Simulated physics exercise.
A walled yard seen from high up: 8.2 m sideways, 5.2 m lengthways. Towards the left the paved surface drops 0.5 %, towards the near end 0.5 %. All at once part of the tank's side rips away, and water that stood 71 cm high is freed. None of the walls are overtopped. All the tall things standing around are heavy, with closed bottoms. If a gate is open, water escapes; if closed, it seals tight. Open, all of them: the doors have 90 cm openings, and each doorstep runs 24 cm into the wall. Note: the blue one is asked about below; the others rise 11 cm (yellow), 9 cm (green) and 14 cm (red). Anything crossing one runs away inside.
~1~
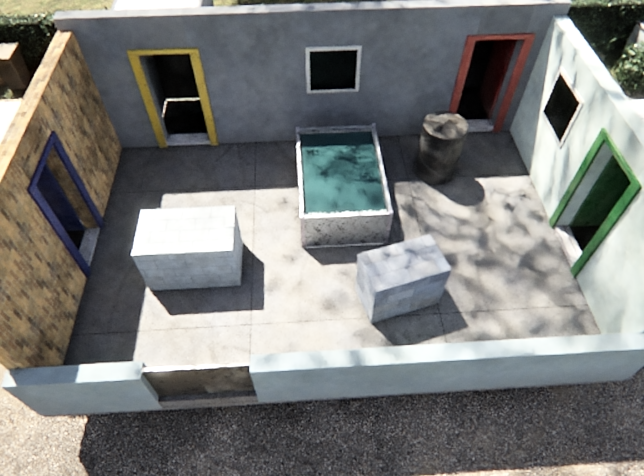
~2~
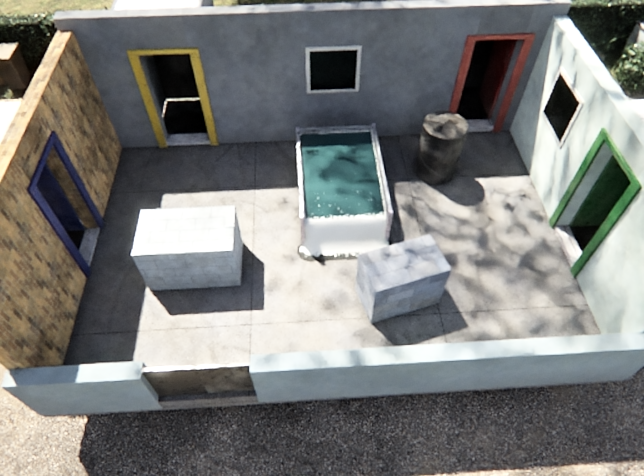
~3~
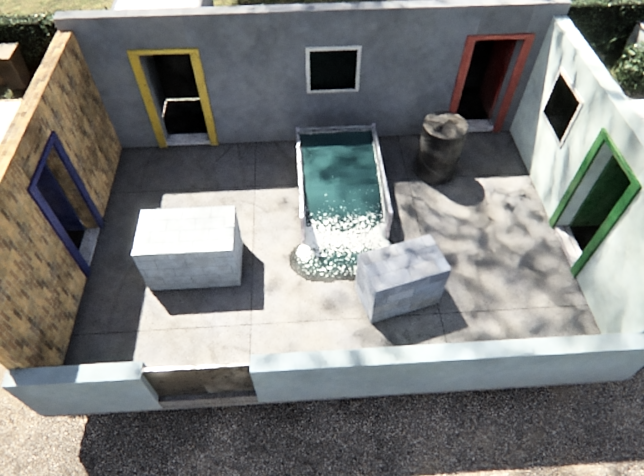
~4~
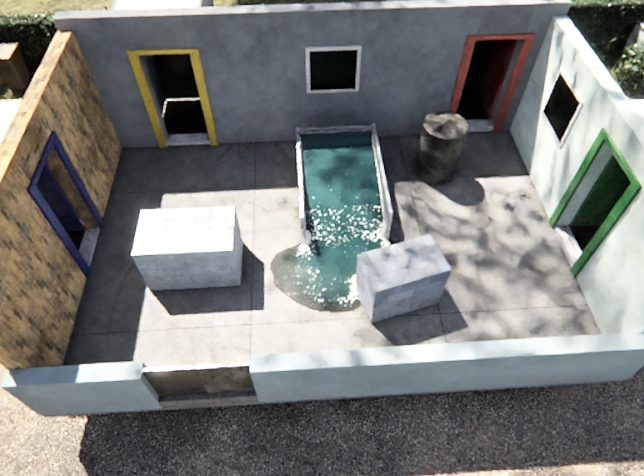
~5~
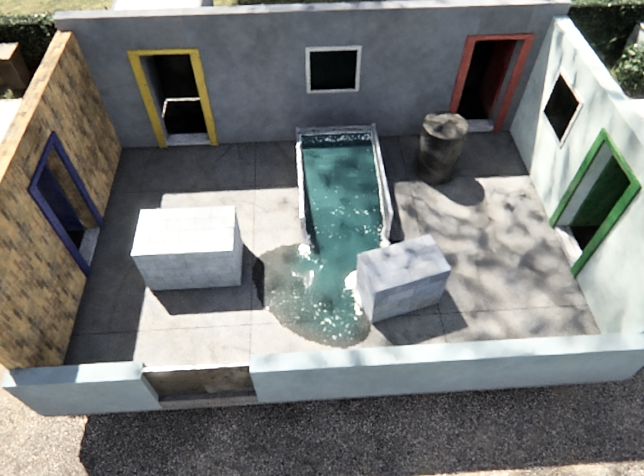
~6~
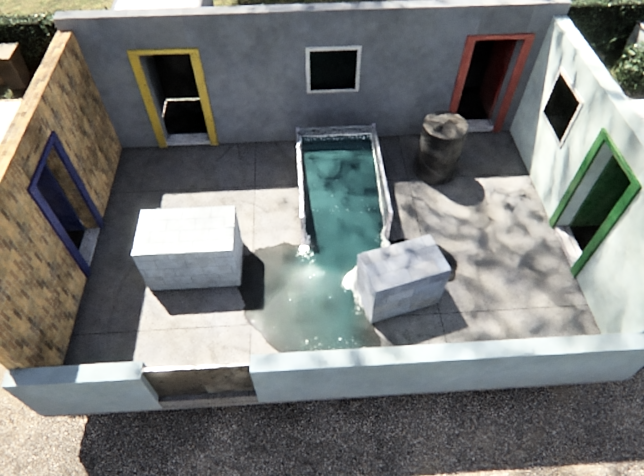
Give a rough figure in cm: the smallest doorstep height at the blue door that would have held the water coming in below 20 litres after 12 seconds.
5.5 cm.
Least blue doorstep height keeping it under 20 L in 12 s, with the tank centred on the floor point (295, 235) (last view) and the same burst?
About 6.0 cm.
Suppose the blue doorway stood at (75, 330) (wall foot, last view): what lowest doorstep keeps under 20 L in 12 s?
Roughly 21 cm.
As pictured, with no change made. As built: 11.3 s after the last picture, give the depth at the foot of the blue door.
About 5.5 cm.
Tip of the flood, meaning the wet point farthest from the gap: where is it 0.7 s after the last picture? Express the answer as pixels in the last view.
Lab note: Front tip approx. at (195, 383).
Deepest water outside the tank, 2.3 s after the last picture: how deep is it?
Max depth: Around 37 cm.
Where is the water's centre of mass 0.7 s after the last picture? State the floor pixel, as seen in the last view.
Centre of the water: Approx. (340, 242) px.
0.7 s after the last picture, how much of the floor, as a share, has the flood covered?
Roughly 20 percent.
Then, 0.7 s after the last picture water covers 20 % of the floor, deepest (48 cm) near (377, 279); it has not reached the blue door.
Then, 2.3 s after the last picture water covers 60 % of the floor, deepest (37 cm) near (69, 391); 2 cm at the blue door, 0 litres in over its 5 cm doorstep.
Then, 11.3 s after the last picture water covers 95 % of the floor, deepest (10 cm) near (294, 377); 5 cm at the blue door, 21 litres in over its 5 cm doorstep.
At the blue door as built, the water peaked near 8 cm, 3.5 s after the last picture.
Run again over the same 12 s with other heights there, 35 litres in over 4 cm, 8 litres over 6.5 cm. The limit of 20 litres is kept from about 5.5 cm up.
